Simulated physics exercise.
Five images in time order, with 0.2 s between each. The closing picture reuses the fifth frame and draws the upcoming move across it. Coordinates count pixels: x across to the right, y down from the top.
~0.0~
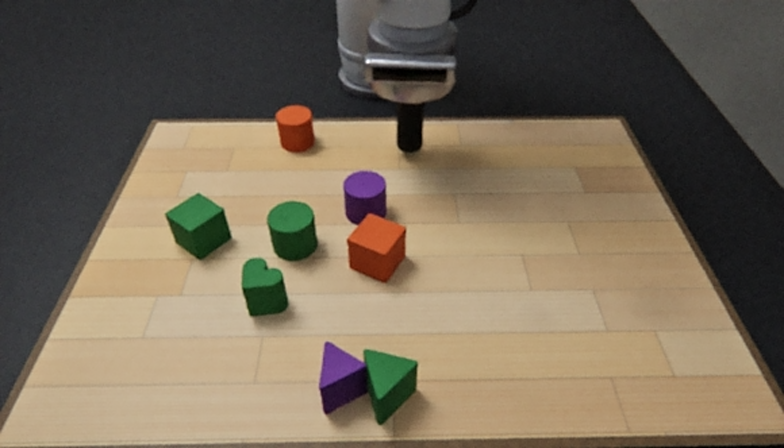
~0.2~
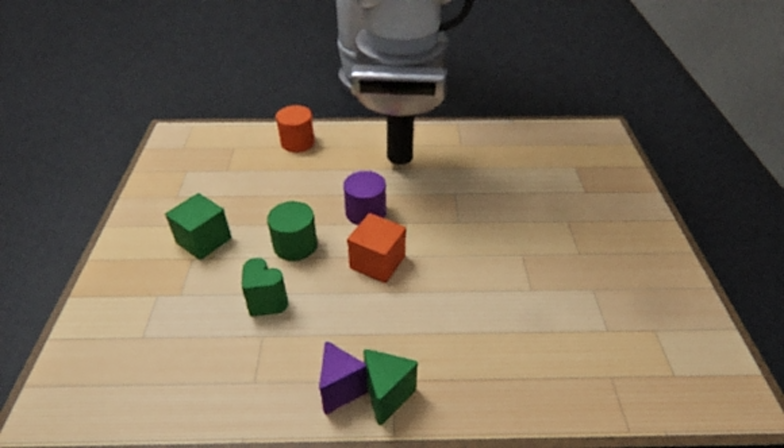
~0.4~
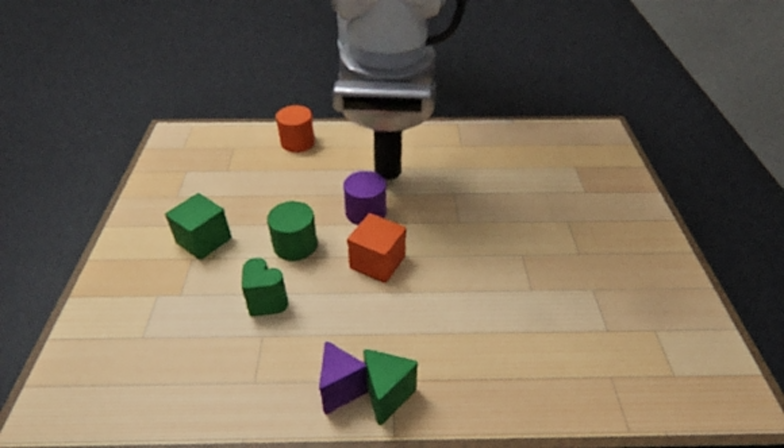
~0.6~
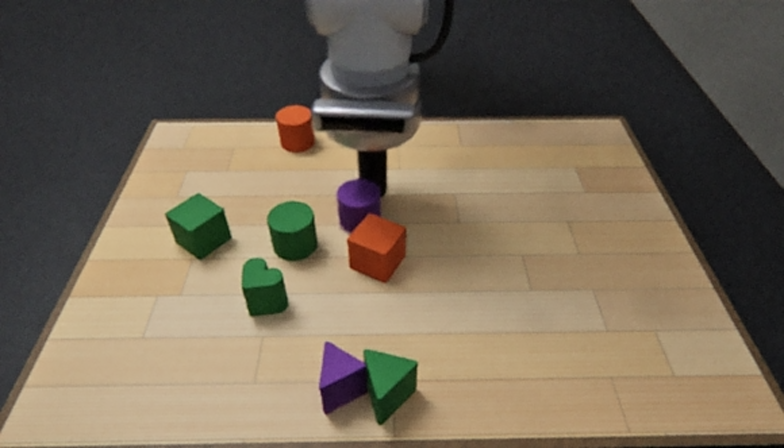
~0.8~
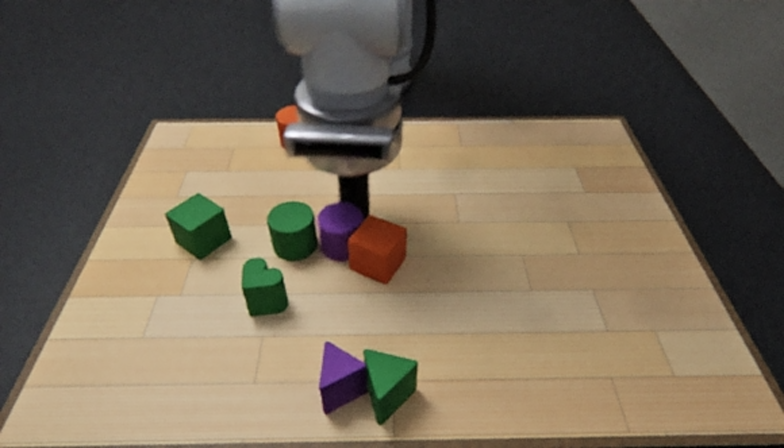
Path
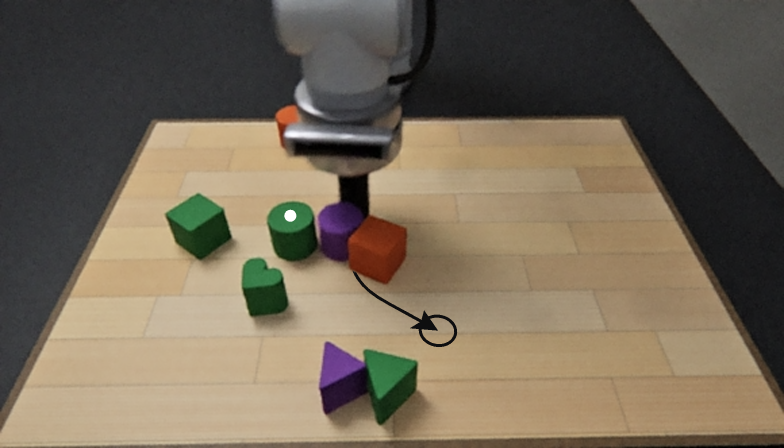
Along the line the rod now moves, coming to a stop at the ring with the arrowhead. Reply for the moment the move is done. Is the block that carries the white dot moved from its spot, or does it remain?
At the moment the path ends, the block that carries the white dot still stands where it did.
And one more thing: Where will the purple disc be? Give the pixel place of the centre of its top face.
The middle of the upper face of the purple disc will lie at about (315, 259) in the picture.
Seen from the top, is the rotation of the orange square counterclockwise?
It seems so.
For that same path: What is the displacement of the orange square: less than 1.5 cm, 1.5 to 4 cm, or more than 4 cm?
Upwards of 4 cm.
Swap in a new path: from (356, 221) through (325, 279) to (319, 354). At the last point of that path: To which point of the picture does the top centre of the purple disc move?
It ends at (267, 342).
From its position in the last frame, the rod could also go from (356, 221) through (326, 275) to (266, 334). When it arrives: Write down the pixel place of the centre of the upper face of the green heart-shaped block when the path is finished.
At the end it should sit near (230, 288).
The line goes from (356, 221) over (352, 262) and (383, 300) to (438, 331); the dot is on the green disc.
On the path given first. One third of the way, rod at (351, 255); purple disc at (317, 254); orange square at (387, 244), turned 20° anticlockwise.
Two thirds of the way, rod at (384, 292); purple disc at (315, 259); orange square at (420, 257), turned 70° anticlockwise.
At the end, rod at (439, 322); green disc unmoved; purple disc at (315, 259); orange square at (427, 257), turned 80° anticlockwise.
